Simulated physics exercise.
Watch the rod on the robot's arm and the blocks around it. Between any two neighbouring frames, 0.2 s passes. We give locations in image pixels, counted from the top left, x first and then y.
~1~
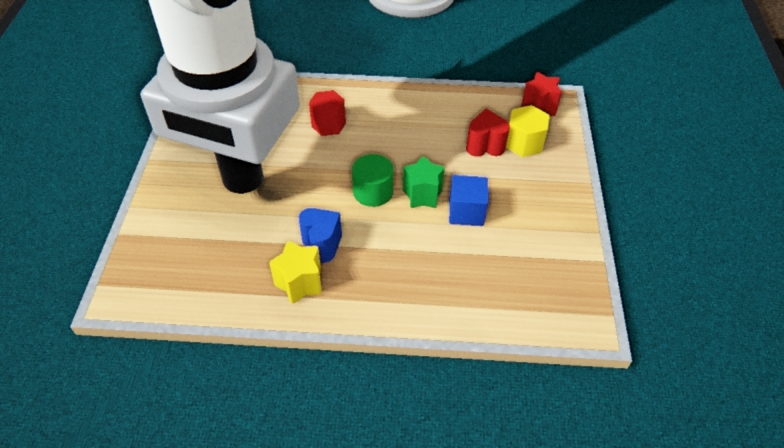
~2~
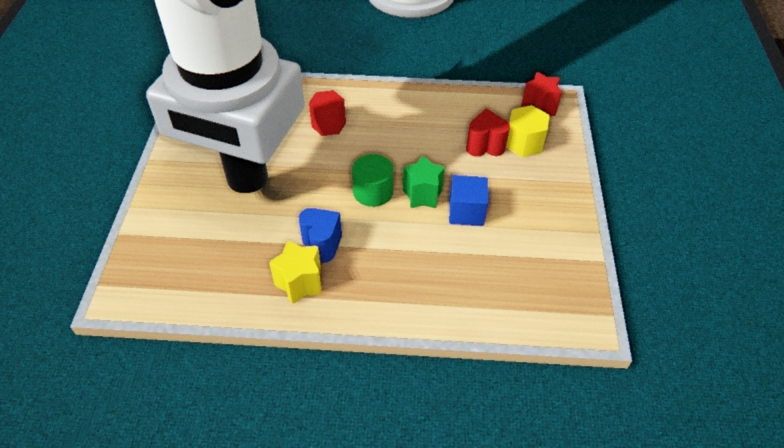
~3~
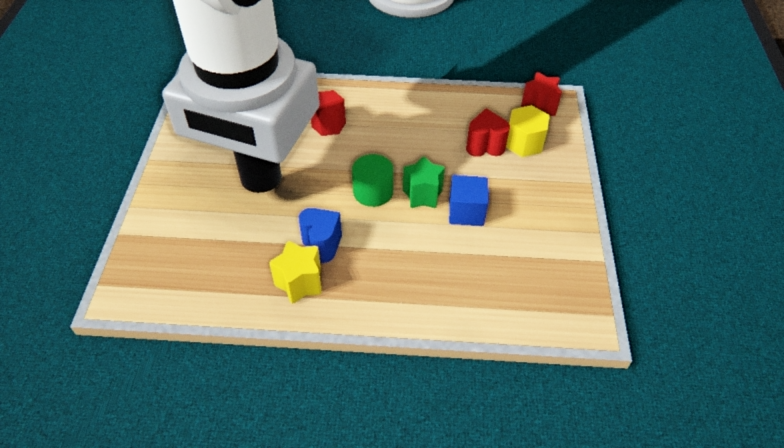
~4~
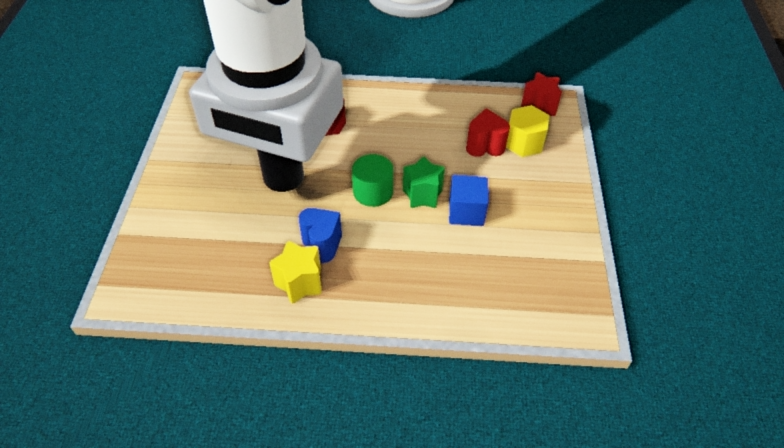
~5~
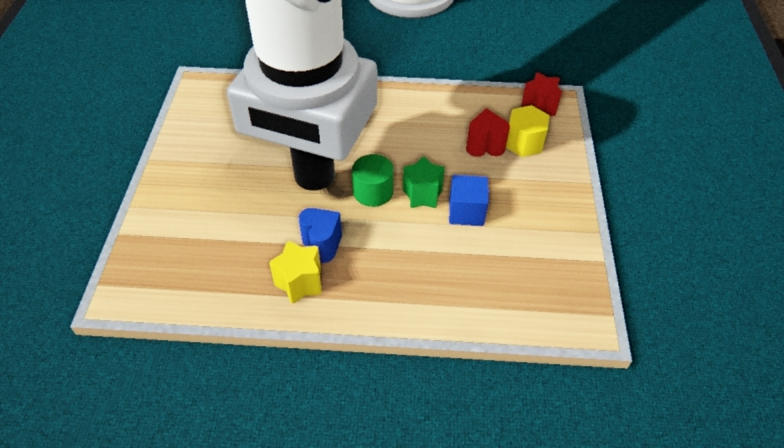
The robot arm slides its black rod right across the board toward the green round block.
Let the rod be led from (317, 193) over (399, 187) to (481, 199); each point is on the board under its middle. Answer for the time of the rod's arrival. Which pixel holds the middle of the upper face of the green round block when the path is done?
Final place: (523, 166).
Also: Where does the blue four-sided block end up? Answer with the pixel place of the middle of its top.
I predict (516, 203).
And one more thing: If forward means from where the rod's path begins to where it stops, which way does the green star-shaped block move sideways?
Picture yourself facing from the start of the path to its end: The green star-shaped block moves off to your left.
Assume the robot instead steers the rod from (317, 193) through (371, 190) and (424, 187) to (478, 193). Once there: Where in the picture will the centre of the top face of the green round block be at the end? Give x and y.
Its top middle: (516, 157).
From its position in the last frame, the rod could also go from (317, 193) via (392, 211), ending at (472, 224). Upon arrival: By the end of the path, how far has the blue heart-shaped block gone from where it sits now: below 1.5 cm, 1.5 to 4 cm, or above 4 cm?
My answer is that it shifts under 1.5 cm.
What follows on the original path. One third of the way, rod at (371, 167); green round block at (412, 165); green star-shaped block at (449, 167), turned 25° clockwise; blue four-sided block at (475, 190).
Two thirds of the way, rod at (428, 174); green round block at (469, 166); green star-shaped block at (503, 159); blue four-sided block at (493, 191), turned 65° clockwise.
At the end, rod at (484, 182); blue heart-shaped block not moved; green round block at (523, 166); green star-shaped block at (545, 148), turned 25° anticlockwise; blue four-sided block at (516, 203), turned 100° clockwise.
